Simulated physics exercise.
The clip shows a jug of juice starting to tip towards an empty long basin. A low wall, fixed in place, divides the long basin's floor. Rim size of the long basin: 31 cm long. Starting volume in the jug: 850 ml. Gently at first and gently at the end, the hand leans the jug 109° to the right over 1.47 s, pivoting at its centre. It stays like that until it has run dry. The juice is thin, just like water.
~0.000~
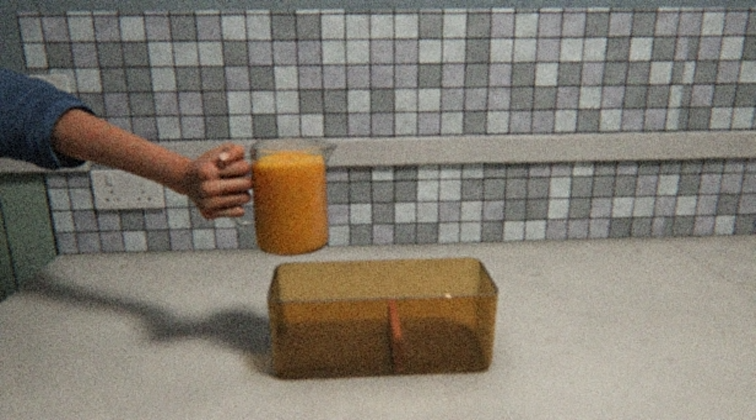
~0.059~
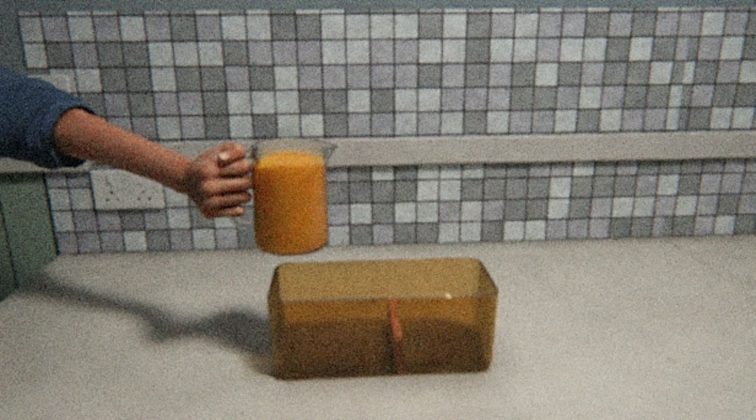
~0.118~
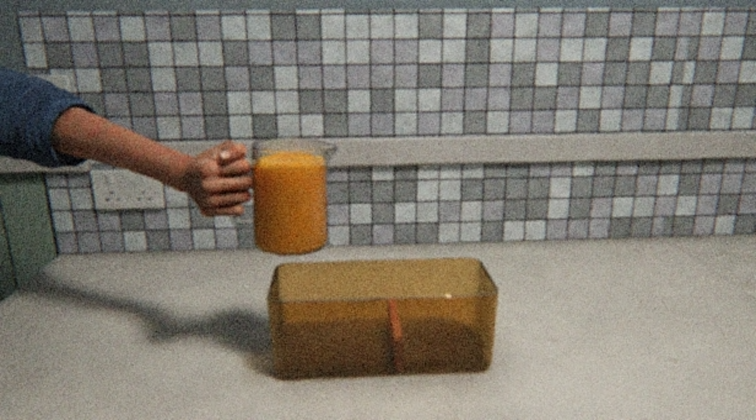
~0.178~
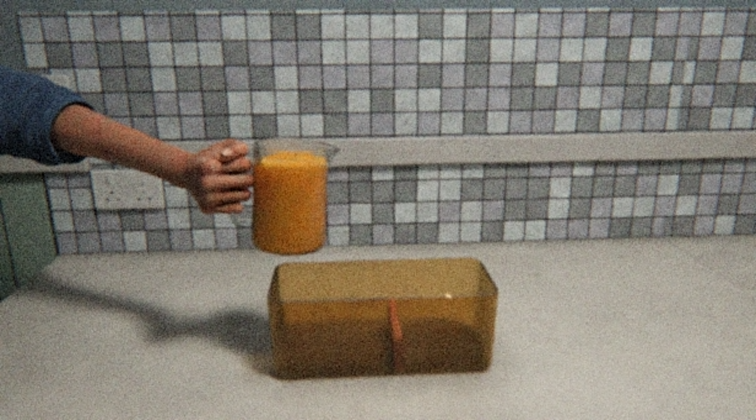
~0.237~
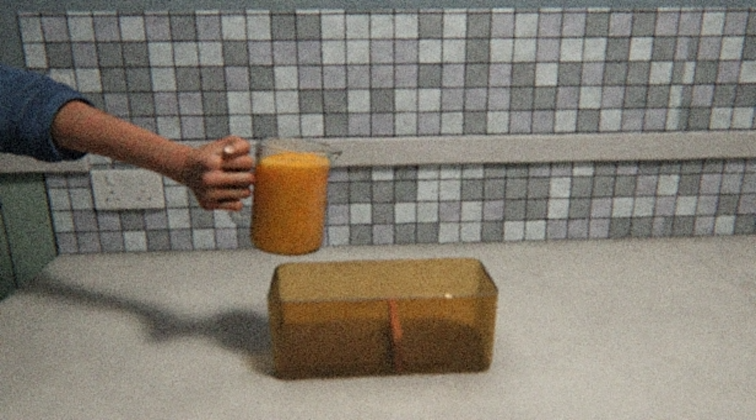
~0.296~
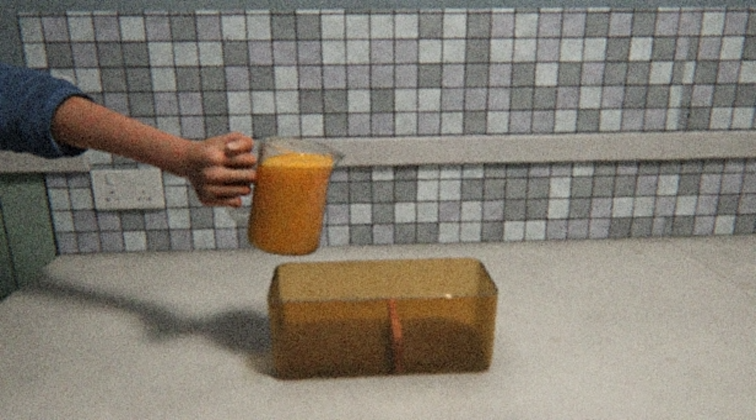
A hand holds a jug of orange juice above a long basin and slowly leans it slightly right.
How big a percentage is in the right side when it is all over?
Roughly 58 per cent is in the right side.
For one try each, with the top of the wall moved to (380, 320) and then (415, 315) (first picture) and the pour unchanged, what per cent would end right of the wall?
The first try gives 80 percent and the second 10 percent.
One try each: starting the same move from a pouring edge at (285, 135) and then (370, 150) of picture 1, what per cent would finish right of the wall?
In order, 5 and 90 per cent.
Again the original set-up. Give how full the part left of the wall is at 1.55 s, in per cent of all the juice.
The left part holds some 38 per cent.
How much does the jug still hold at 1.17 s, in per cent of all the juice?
38 %.
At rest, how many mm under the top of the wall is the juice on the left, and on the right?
I'd say some 30 mm on the left and some 18 mm on the right.
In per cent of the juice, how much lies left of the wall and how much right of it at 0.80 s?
I'd say some 0 on the left and some 3 on the right.
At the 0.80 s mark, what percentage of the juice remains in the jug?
Around 88 in a hundred.
Then, 0.80 s in, the tilt is 62° and 88 per cent is still to pour, 0 is left of the wall and 3 right of it.
Then, 1.17 s in, the tilt is 98° and 39 per cent is still to pour, 7 is left of the wall and 38 right of it.
Then, 1.55 s in, the tilt is 109° and 3 per cent is still to pour, 37 is left of the wall and 57 right of it.
Then, 1.97 s in, the tilt is 109° and 0 per cent is still to pour, 42 is left of the wall and 58 right of it.
Finally, 42 per cent lies left of the wall, 58 right of it and 1 outside.
